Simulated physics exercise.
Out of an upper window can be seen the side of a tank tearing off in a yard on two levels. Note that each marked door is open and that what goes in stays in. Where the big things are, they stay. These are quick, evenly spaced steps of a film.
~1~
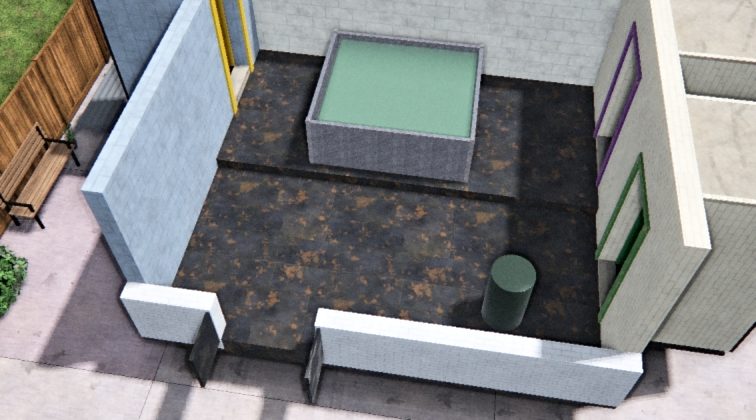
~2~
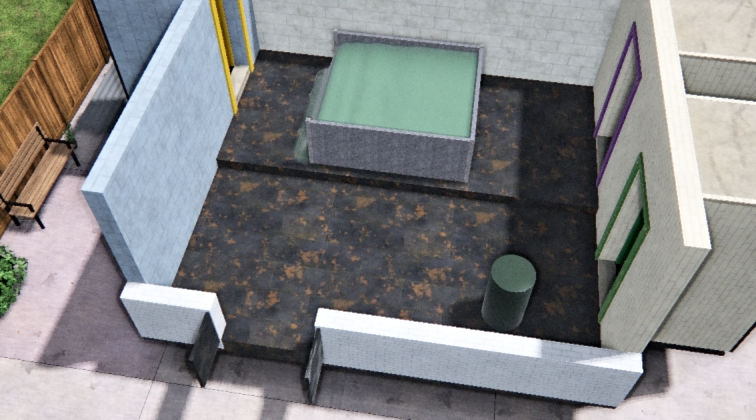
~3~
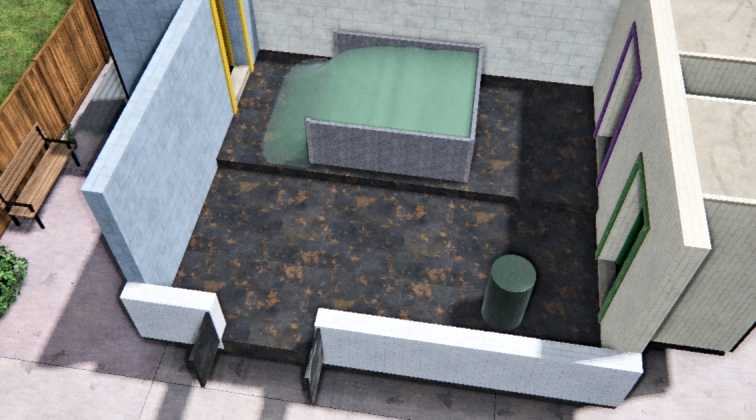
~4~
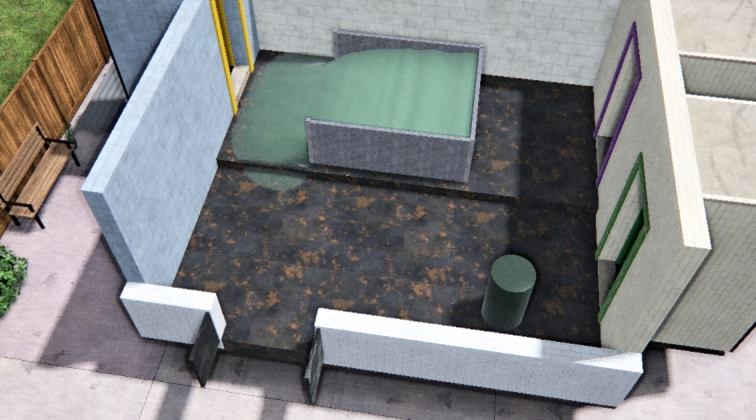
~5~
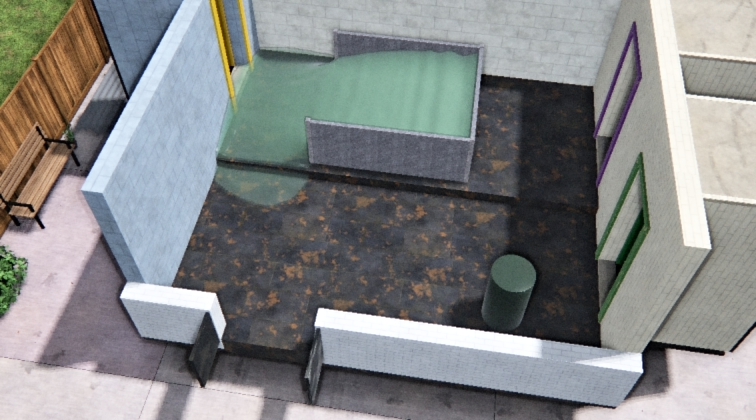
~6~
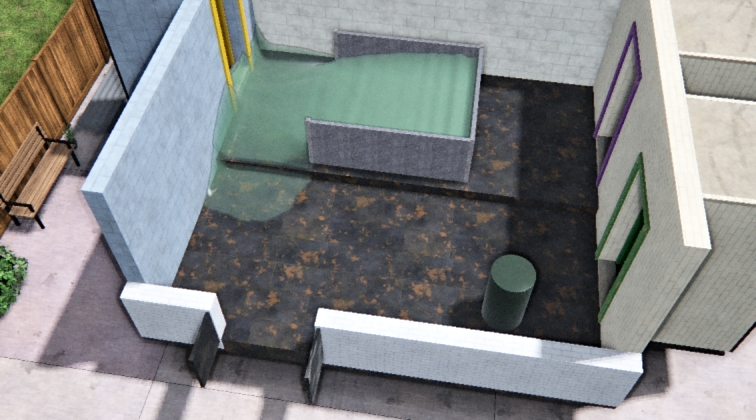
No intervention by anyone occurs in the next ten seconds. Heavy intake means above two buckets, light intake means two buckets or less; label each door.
Labels: Green door: Heavy, yellow door: Heavy, purple door: Light.
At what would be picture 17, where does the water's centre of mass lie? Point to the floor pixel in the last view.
That comes out near (316, 132).
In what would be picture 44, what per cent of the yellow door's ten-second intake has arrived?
About 100 %.
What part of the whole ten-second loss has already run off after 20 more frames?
Near 55 in a hundred, I reckon.
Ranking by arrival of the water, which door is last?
Last comes the green door.
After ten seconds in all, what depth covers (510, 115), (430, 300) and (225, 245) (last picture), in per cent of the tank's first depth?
Estimate: 0, 12, 8 %.
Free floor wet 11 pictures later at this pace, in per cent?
Around 35 in a hundred.
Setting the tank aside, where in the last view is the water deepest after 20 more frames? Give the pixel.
(167, 302).
A moment on, water covers 25 % of the floor; the green door not reached, the yellow door far over two buckets in, the purple door not reached.
Next, water covers 35 % of the floor; the green door not reached, the yellow door far over two buckets in, the purple door not reached.
Then, water covers 55 % of the floor; the green door not reached, the yellow door far over two buckets in, the purple door not reached.
Later, water covers 85 % of the floor; the green door under two buckets in, the yellow door far over two buckets in, the purple door wet at the sill, nothing in.
In the end, water covers 90 % of the floor; the green door far over two buckets in, the yellow door far over two buckets in, the purple door wet at the sill, nothing in.
